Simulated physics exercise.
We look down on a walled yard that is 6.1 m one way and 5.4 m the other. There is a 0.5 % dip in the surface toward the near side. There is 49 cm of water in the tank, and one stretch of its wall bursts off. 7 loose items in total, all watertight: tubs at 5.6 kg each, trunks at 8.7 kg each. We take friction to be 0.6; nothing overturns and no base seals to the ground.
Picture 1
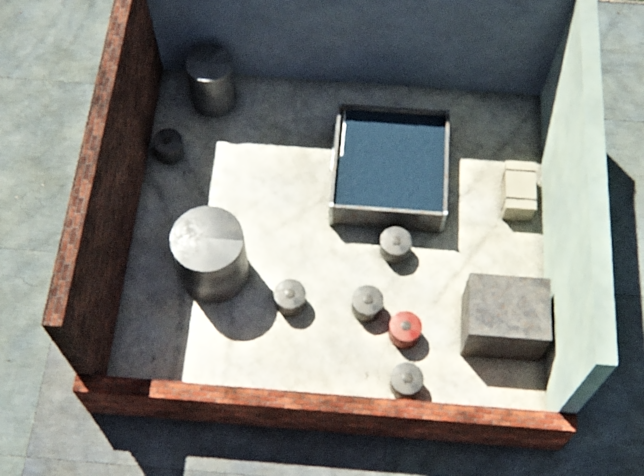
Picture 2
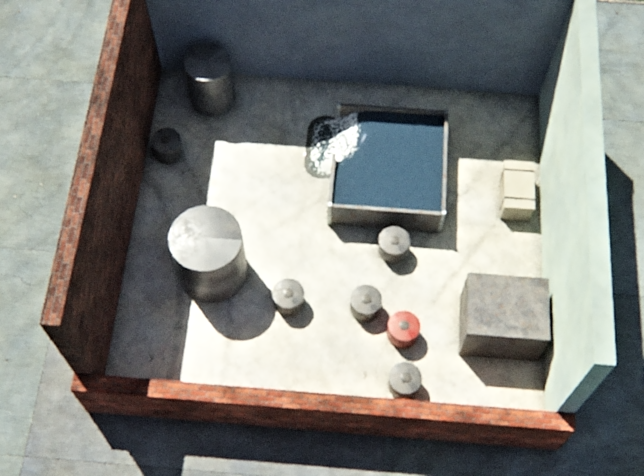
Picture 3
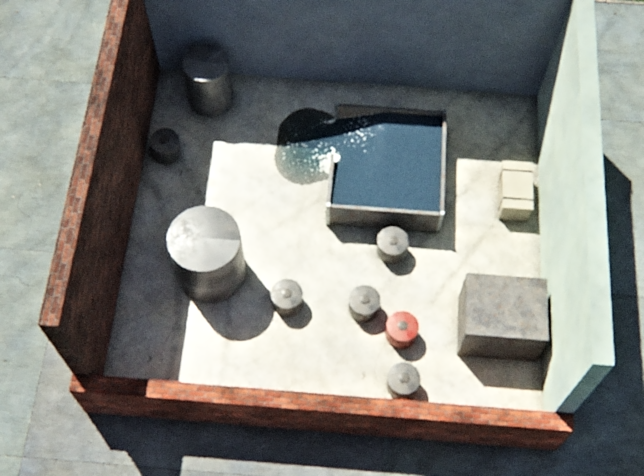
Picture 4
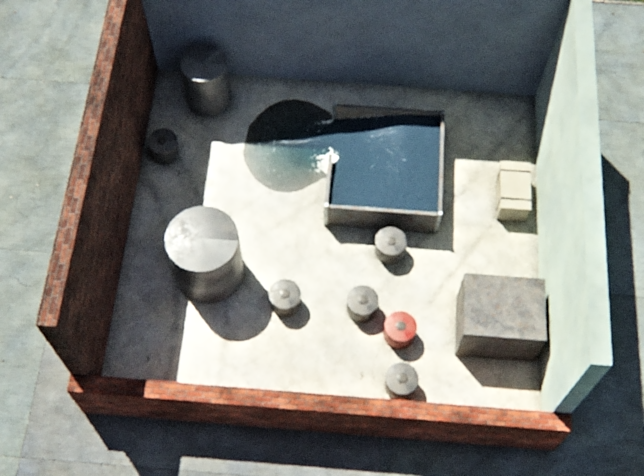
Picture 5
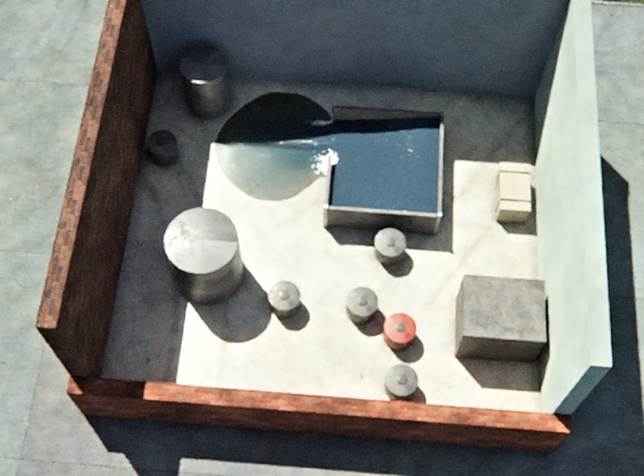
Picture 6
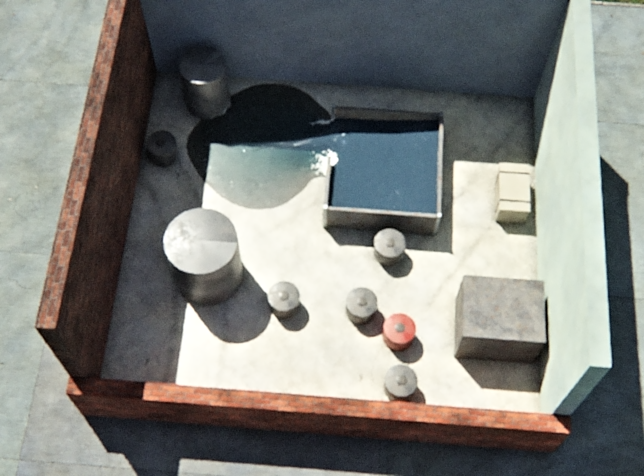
At the start, a walled yard seen from above holds a square tank of dark water, metal cylinders, boxes and small round tubs, one of them red. Water bursts from the tank's left side, then spreads leftward across the floor in a widening rounded pool, while the loose items stay put.
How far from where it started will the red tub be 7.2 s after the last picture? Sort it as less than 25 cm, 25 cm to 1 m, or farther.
The red tub ends up between 25 cm and 1 m from its start.
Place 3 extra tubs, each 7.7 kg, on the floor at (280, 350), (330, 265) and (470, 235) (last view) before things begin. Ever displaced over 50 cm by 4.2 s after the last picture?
In the order listed: Behind the line; behind the line; behind the line.
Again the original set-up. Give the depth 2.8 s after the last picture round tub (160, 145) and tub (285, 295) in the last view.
9 and 0 cm.
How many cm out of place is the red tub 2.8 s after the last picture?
Roughly 0 centimetres by that point.
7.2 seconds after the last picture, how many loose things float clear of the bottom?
It comes to 3 of them.
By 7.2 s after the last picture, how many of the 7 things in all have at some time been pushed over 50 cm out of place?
Count: 3.
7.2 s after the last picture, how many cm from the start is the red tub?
Some 50 cm, give or take.
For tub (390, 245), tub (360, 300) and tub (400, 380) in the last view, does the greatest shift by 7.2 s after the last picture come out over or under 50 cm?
Within the limit, then within the limit, then beyond the limit.
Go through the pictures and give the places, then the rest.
The red tub at (406, 326), on the bottom; water covers 2.7 m2; 0 of 7 have shifted, in the first frame.
The red tub at (404, 325) rests on the ground; 3.2 m2 under water; 0 of 7 have shifted, in the second frame.
The red tub at (403, 326) rests on the ground; 3.7 m2 under water; 0 of 7 have shifted, in the third frame.
The red tub at (401, 326), on the bottom; water covers 4.5 m2; 0 of 7 have shifted, in the fourth frame.
The red tub at (401, 327), on the bottom; water covers 5.4 m2; 0 of 7 have shifted, in the fifth frame.
The red tub at (400, 328) rests on the ground; 6.3 m2 under water; 0 of 7 have shifted, in the sixth frame.
Then, 0.9 s after the last picture the red tub is near (400, 328), 0.0 m from its start, aground; 1 afloat.
Then, 2.8 s after the last picture the red tub is near (400, 328), 0.0 m from its start, aground; 1 afloat.
Then, 4.8 s after the last picture the red tub is near (400, 328), 0.0 m from its start, aground; 1 afloat.
Then, 7.2 s after the last picture the red tub is near (431, 310), 0.5 m from its start, aground; 3 afloat.
